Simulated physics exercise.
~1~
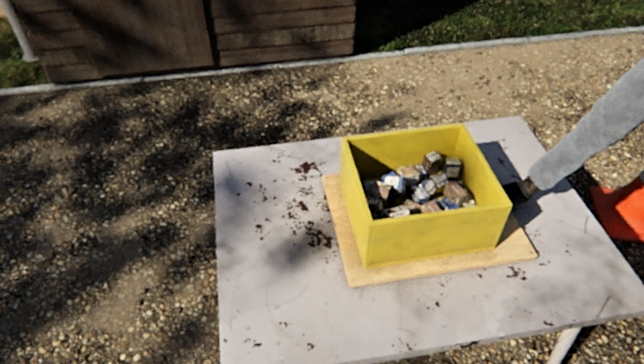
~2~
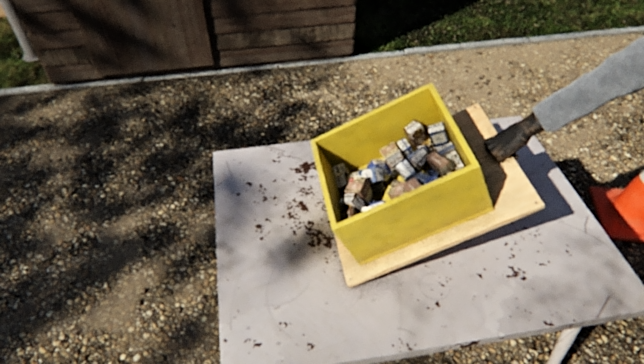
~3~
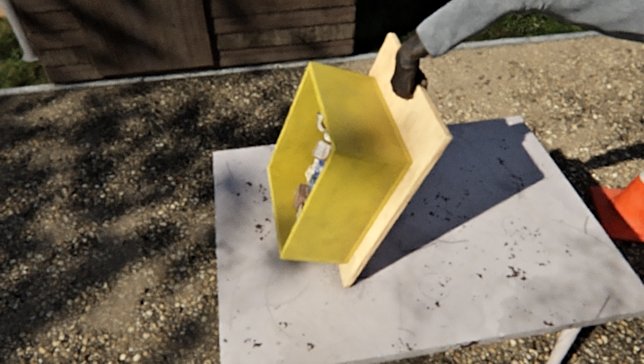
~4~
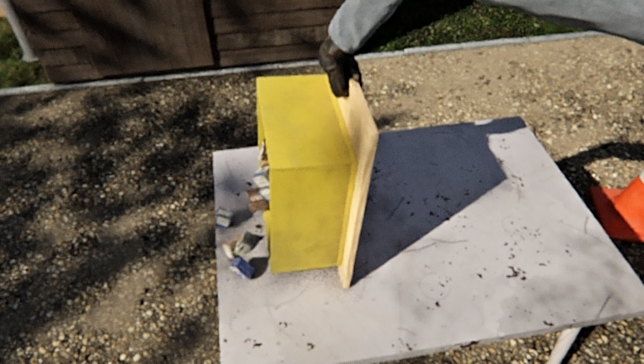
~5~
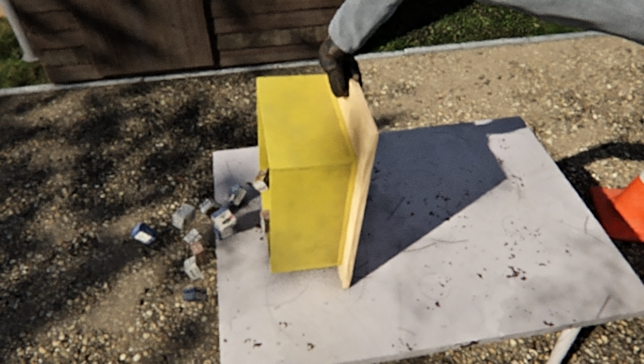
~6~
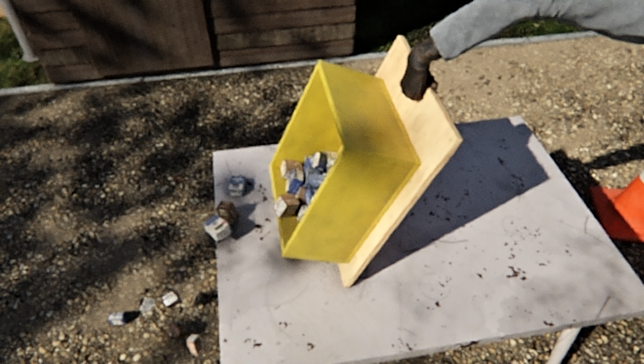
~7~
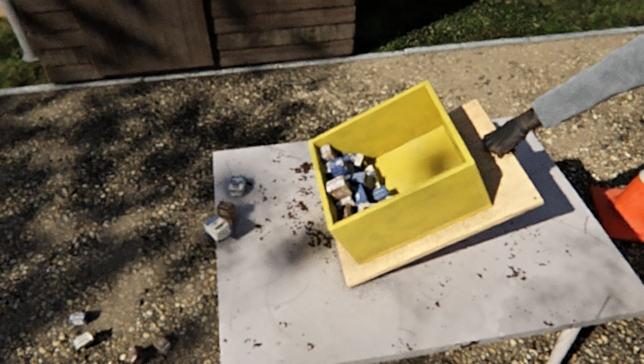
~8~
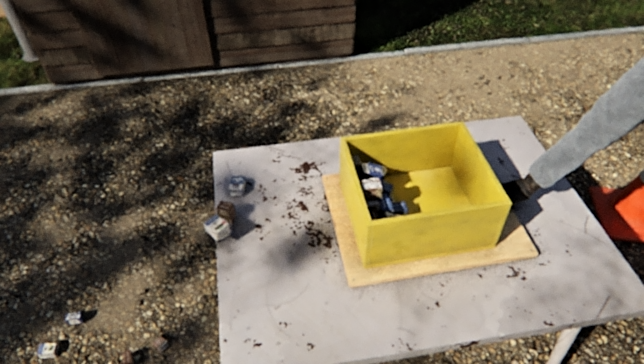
To begin with, a yellow box holding a heap of small cartons sits on a plywood board on a pale table outdoors, with a gloved hand at the board's right edge. The hand lifts that side, and the board and box tip to the left. As the box nears upright on its side, several cartons slide out onto the table and tumble past its left edge toward the gravel. The hand then lowers the board until it lies flat again. Most of the cartons remain bunched at the left inside the box, while a few rest by the table's left edge and others lie on the ground.
